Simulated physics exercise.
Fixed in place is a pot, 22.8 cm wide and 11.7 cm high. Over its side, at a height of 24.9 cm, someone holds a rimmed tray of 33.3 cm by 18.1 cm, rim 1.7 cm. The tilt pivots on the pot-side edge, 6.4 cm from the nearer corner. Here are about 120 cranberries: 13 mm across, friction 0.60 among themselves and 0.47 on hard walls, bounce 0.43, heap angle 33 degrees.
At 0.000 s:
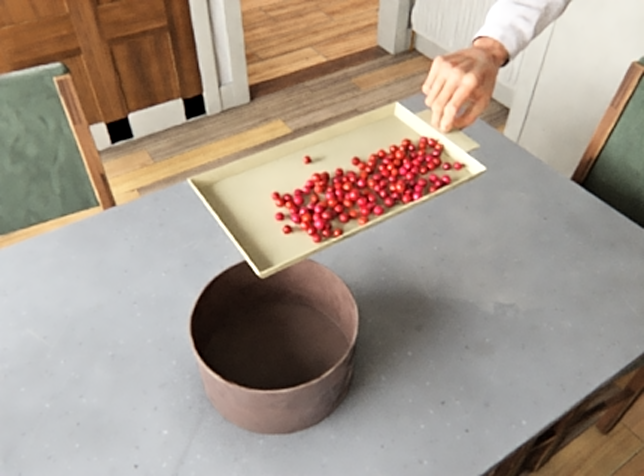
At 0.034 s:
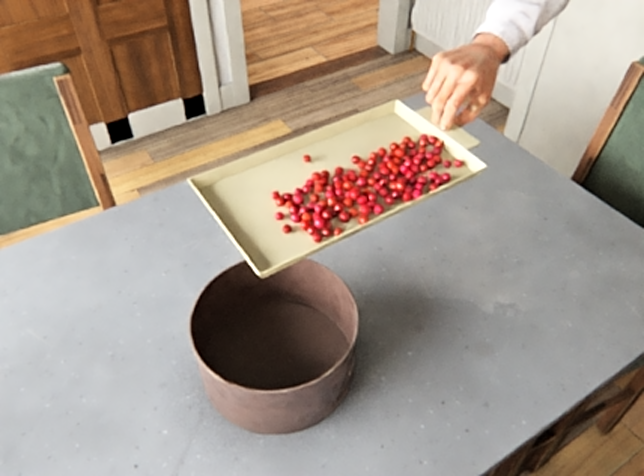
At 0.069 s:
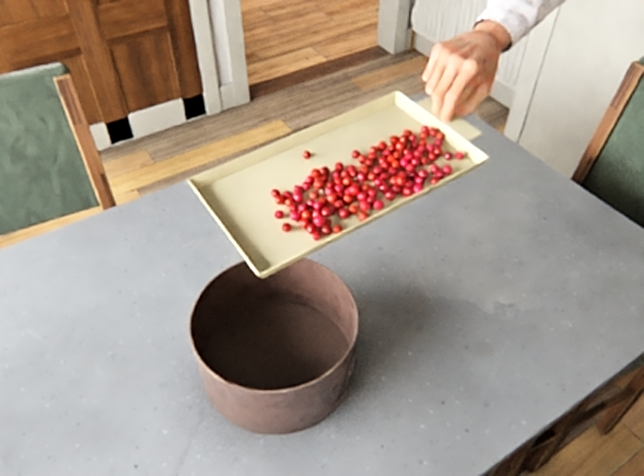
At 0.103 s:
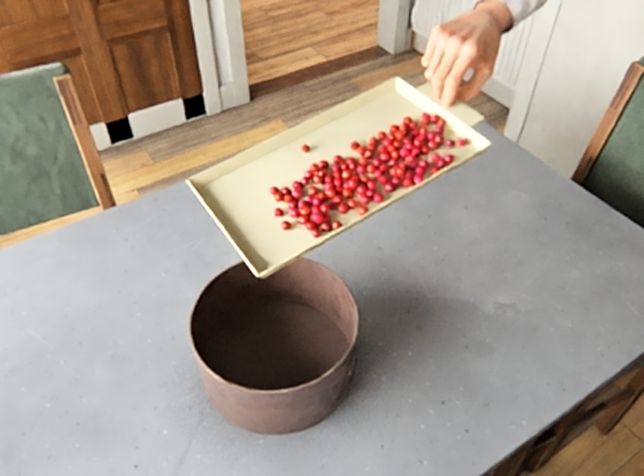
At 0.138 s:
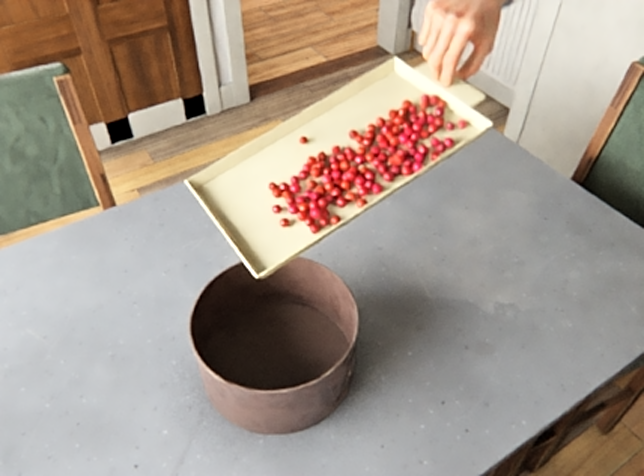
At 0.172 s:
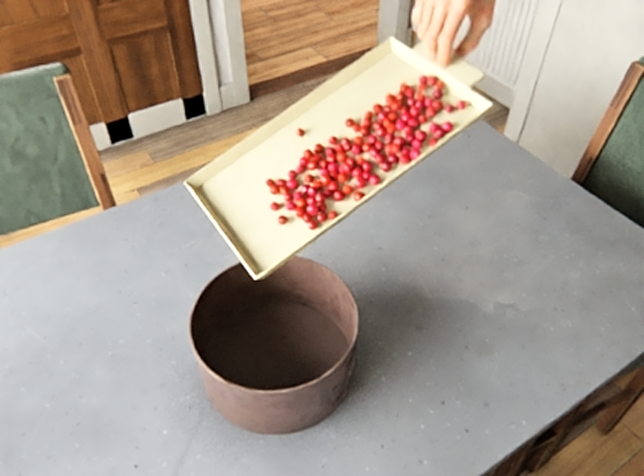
A cream tray scattered with small red berries was gradually tilted over a round brown pot on a grey table, as a hand raised its right end while the left end stayed low.
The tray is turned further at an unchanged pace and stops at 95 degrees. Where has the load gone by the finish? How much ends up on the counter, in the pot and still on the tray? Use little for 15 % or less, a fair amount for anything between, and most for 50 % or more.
Tray - little; counter - most; pot - a fair amount.
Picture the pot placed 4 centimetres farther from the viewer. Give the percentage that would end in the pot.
Then about 20 per cent.
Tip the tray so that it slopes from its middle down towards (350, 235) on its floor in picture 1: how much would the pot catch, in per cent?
Near 65 percent, give or take.
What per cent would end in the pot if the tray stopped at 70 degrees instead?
That comes out at some 15 per cent.
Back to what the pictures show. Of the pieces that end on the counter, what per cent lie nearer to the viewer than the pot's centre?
40 %.
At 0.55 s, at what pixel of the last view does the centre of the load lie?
At that moment the load's centre is around (224, 246).
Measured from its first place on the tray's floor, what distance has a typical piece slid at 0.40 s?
It has moved some 4 cm from its start.
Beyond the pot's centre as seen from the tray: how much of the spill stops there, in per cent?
I'd put it at close to 100 per cent.
Then, at 0.40 s, tilt 58 degrees; the tray holds 100 %, the pot 0 %.
After 0.55 s, tilt 83 degrees; the tray holds 85 %, the pot 0 %.
Then, at 0.83 s, tilt 95 degrees; the tray holds 0 %, the pot 25 %.
By 1.7 s all is still; tray 0 %, counter 75 %, pot 25 %.
